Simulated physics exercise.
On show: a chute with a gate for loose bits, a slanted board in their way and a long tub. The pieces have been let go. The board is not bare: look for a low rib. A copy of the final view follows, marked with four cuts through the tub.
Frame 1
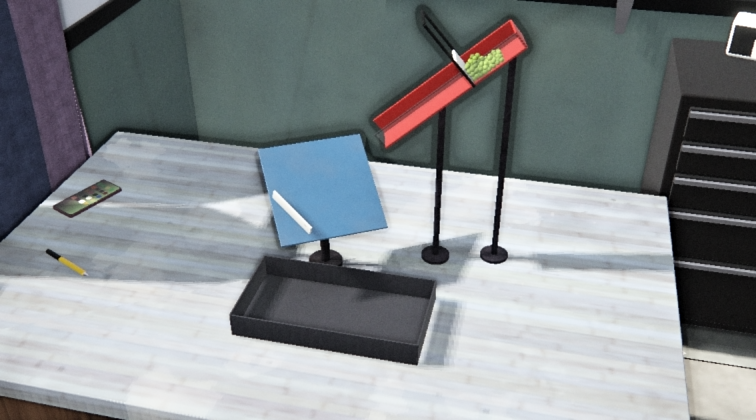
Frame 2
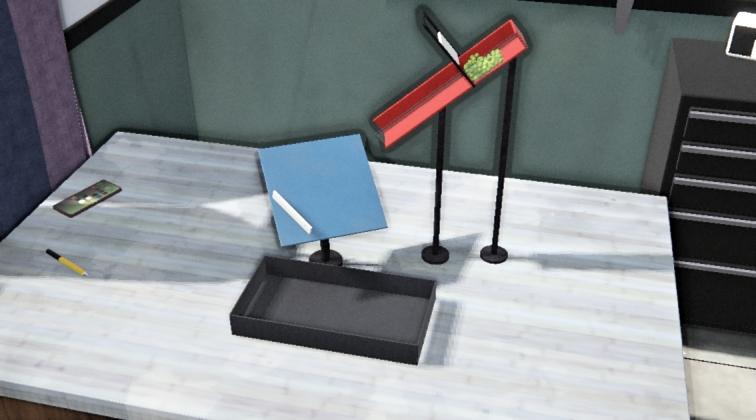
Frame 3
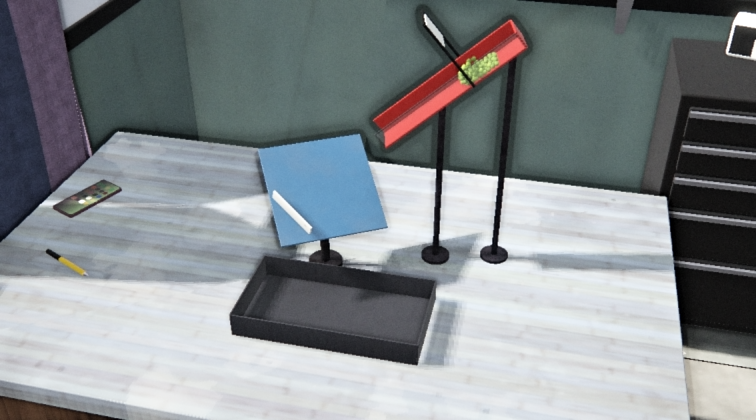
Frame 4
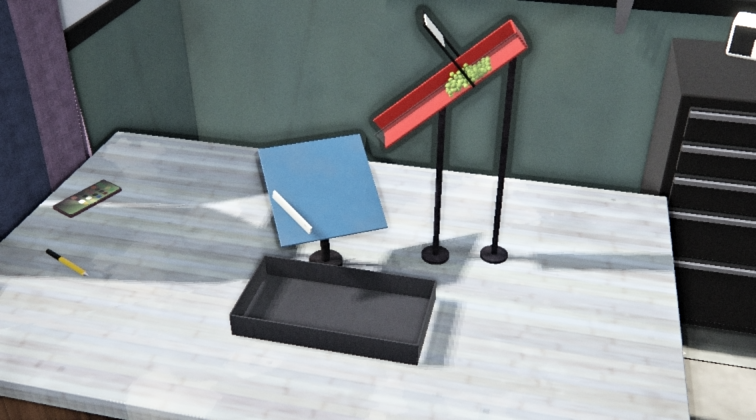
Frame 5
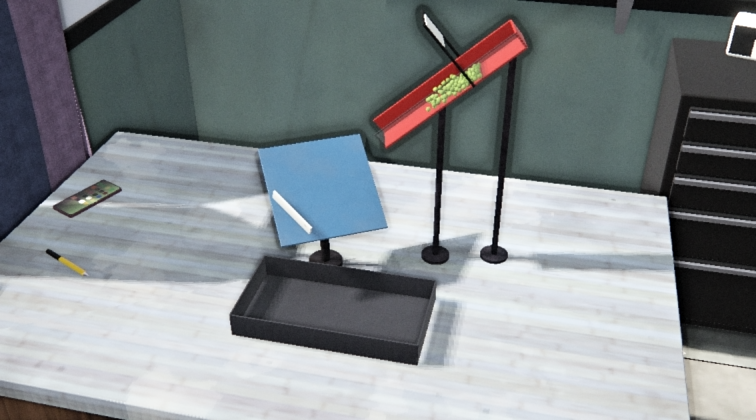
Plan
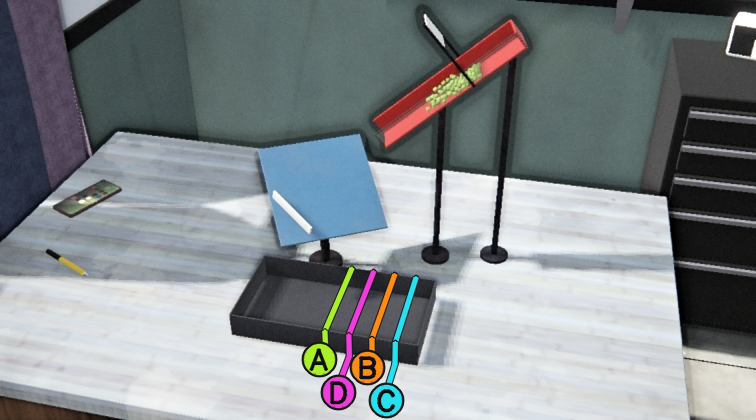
Small green peas sit bunched behind a gate near the top of a sloping red chute, above a tilted blue board with a pale rib and an empty dark tub. The gate swings up, and the peas begin sliding down to the left, stretching into a longer trail partway along the chute.
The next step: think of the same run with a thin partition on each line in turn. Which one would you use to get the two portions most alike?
Choose A.
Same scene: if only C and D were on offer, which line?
D.
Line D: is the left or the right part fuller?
The left side.
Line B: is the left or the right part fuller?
Left.
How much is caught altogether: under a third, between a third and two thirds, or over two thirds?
About that: Over two thirds.
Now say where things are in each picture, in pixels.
Load behind the gate (478, 65), dried peas; lip of the chute (386, 141), sloping fairly steeply, in the first frame.
Middle of the board (322, 188), tilted fairly steeply; middle of its low edge (336, 237); of its high edge (310, 141), in the second frame.
Front corners of the tub (230, 315) and (418, 345), empty; front of the load (461, 78), in the third frame.
Middle of the load (465, 77); its front (448, 89), roughly a quarter of the way to the lip; rib from (274, 191) to (311, 228), in the fourth frame.
Middle of the load (455, 89); its front (429, 109), roughly half of the way to the lip, in the fifth frame.
On the marked copy, line A crosses the front rim at (325, 330); line B crosses the front rim at (372, 338); line C crosses the front rim at (395, 342); line D crosses the front rim at (349, 334).
Choosing A, of what is caught, roughly two thirds on the left of the divider, roughly a third on the right.
Choosing B, of what is caught, almost all on the left of the divider, just a few on the right.
Choosing C, of what is caught, every piece on the left of the divider, not one piece on the right.
Choosing D, of what is caught, the larger part on the left of the divider, about a tenth on the right.
